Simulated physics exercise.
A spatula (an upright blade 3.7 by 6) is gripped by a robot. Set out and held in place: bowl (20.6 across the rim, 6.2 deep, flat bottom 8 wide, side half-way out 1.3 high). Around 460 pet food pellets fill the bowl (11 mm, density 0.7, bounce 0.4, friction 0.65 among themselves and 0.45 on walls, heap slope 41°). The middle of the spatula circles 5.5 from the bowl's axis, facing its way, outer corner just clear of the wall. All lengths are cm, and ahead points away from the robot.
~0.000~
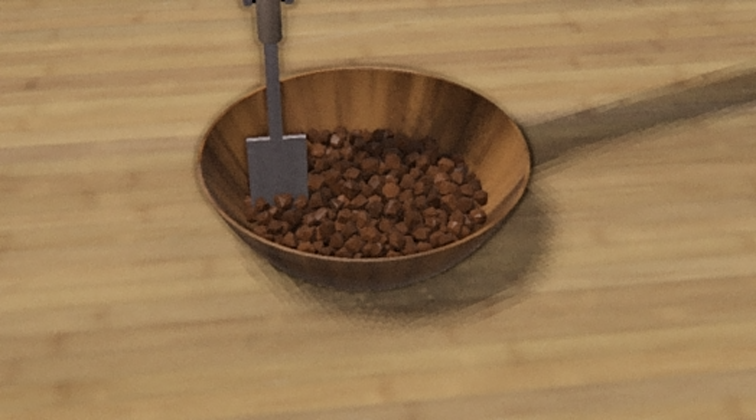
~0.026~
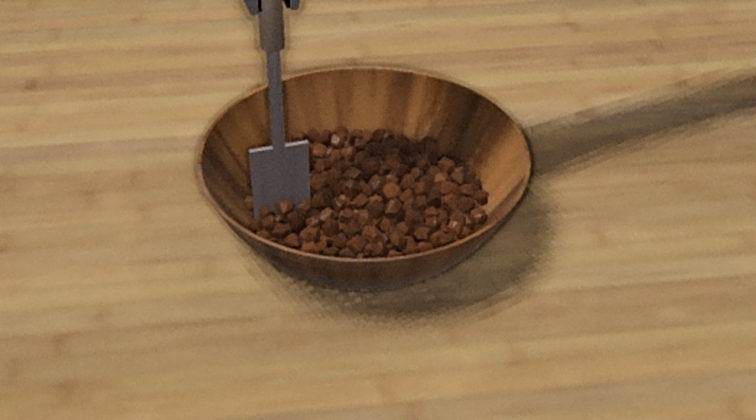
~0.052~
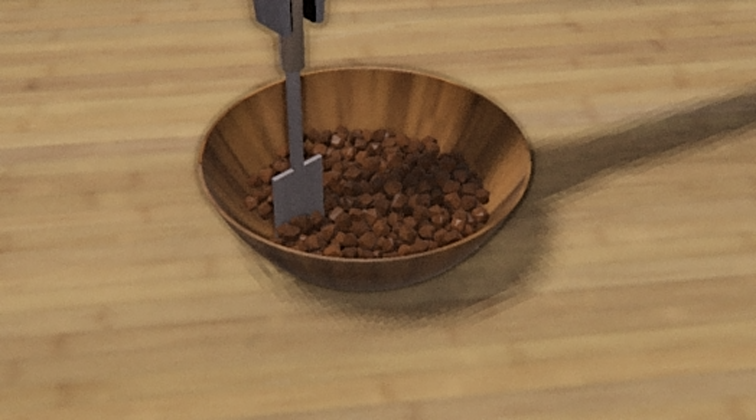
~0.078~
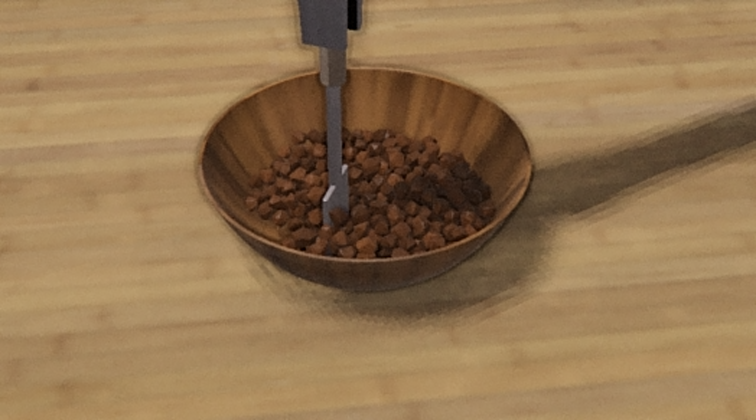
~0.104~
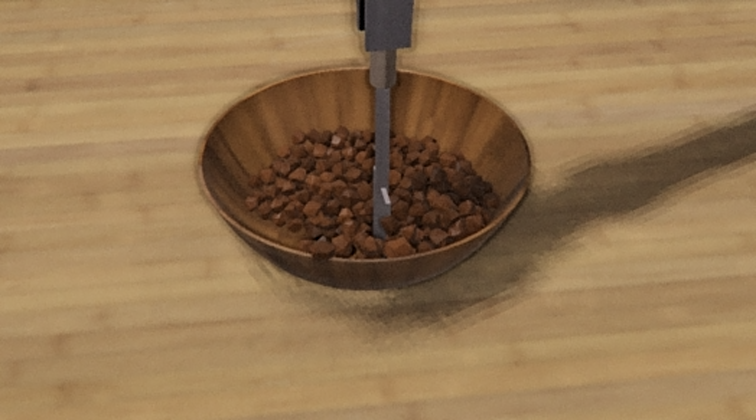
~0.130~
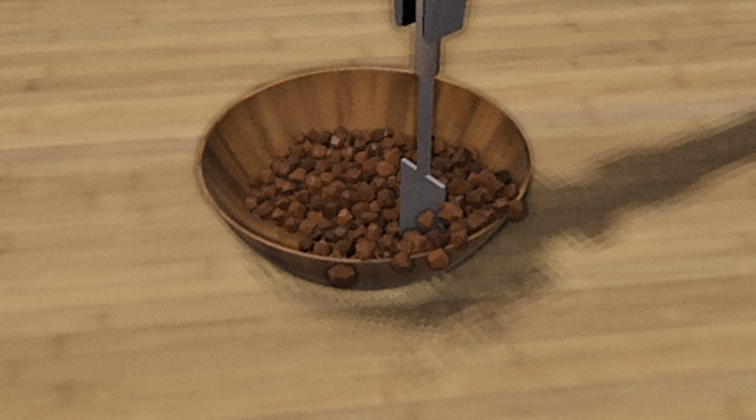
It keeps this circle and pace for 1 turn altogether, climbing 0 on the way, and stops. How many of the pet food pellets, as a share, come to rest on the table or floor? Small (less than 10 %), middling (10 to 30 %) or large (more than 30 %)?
A large share, more than 30 %, ends on the table or floor.
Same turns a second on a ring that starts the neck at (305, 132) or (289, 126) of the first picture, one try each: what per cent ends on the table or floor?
About 20 and 40 per cent.
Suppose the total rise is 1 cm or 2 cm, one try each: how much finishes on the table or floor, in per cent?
About 30 and 25 per cent.
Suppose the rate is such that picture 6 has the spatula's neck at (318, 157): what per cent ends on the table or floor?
Some 10 per cent.
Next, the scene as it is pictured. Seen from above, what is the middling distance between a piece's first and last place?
Roughly 11 cm.
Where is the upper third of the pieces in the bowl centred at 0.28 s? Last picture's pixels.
Around (289, 113).
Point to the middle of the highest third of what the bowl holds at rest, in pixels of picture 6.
Near (324, 245).
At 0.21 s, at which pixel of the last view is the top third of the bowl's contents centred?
Around (435, 117).
By 0.21 s, 209° round, highest piece 12 above the table; 413 in the bowl, 50 in flight or on the tool.
By 0.28 s, 295° round, highest piece 13 above the table; 345 in the bowl, 24 on the table or floor, 94 in flight or on the tool.
By 0.52 s, 0° round, highest piece 7 above the table; 277 in the bowl, 184 on the table or floor, 2 in flight or on the tool.
By 1.22 s, 0° round, highest piece 6 above the table; 277 in the bowl, 186 on the table or floor.
Final count, 277 in the bowl, 186 on the table or floor. That is 40 % on the table or floor.
